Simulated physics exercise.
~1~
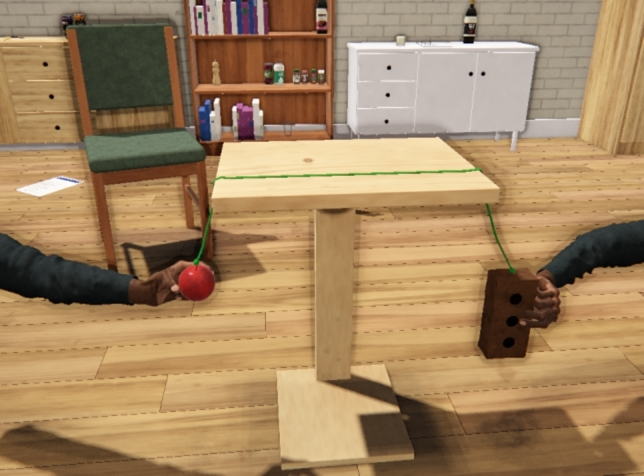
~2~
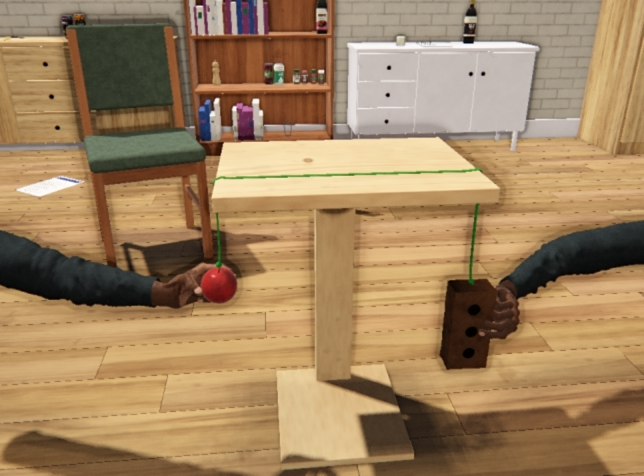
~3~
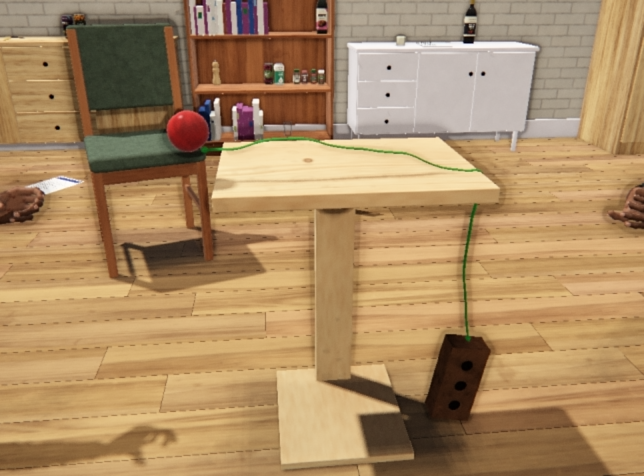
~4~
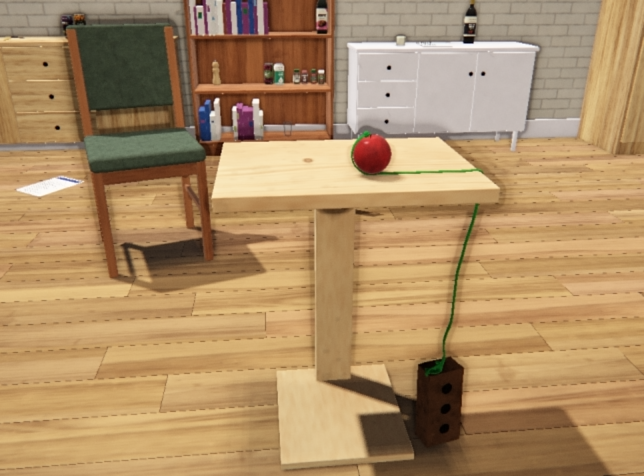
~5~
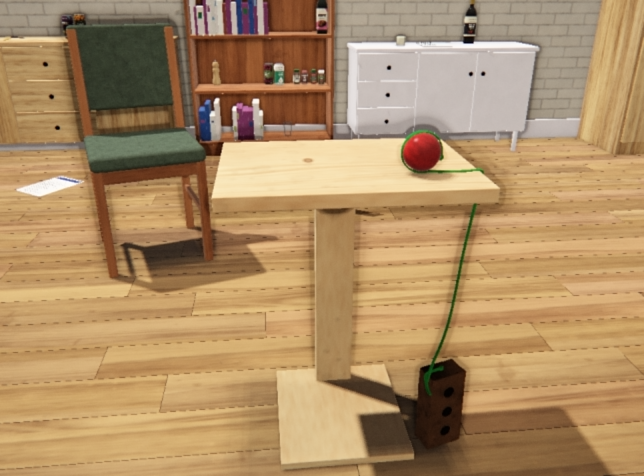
The clip opens on a pale wooden side table with a green ribbon laid across its top, one hand holding a red apple at the left end and another holding a dark brick with holes at the right. Both hands move inward until the objects hang close beneath the table's edges. The hands then let go and draw back, and the brick drops while the apple is pulled up to the tabletop. The ribbon slides rightwards as the brick reaches the floor. The apple travels across the top and ends near the right edge, with the brick standing slightly tilted below.
